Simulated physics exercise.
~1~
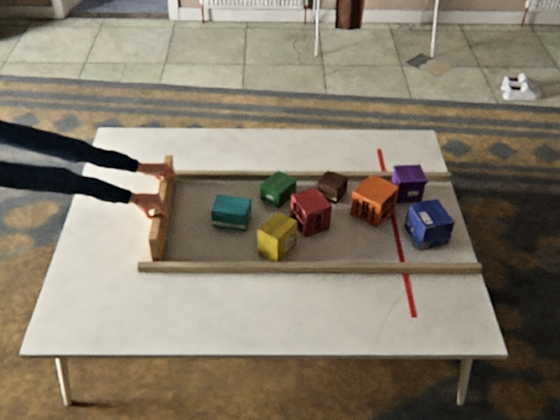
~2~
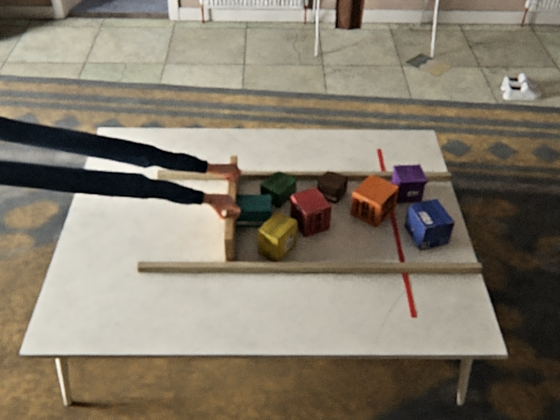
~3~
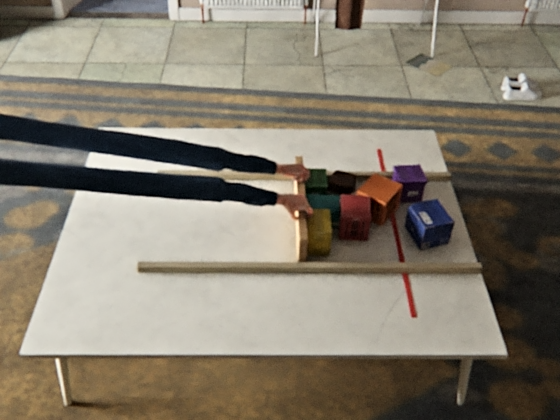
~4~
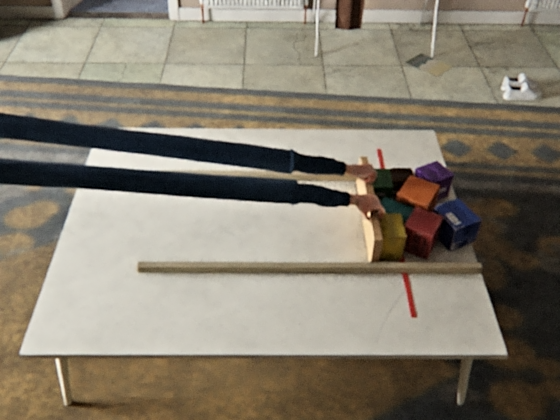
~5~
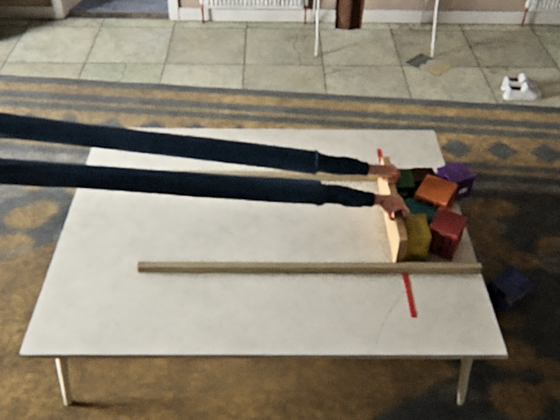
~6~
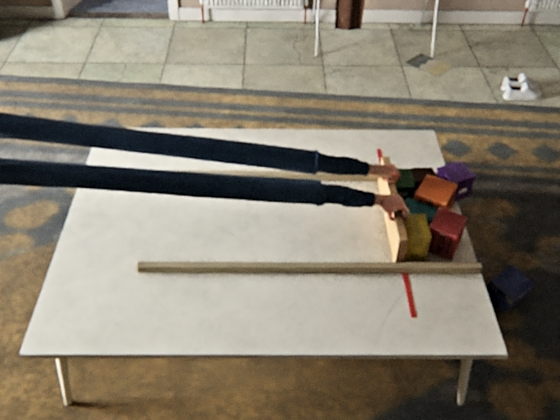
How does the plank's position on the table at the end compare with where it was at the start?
At the start the plank is towards the left side of the table, at the left of the boxes. By the end it has been pushed well to the right and rests by the red tape line, with the remaining boxes bunched near the right edge.
Hands pushing a wooden plank rightward across a white table, bunching up colourful boxes until the blue one drops off the edge.
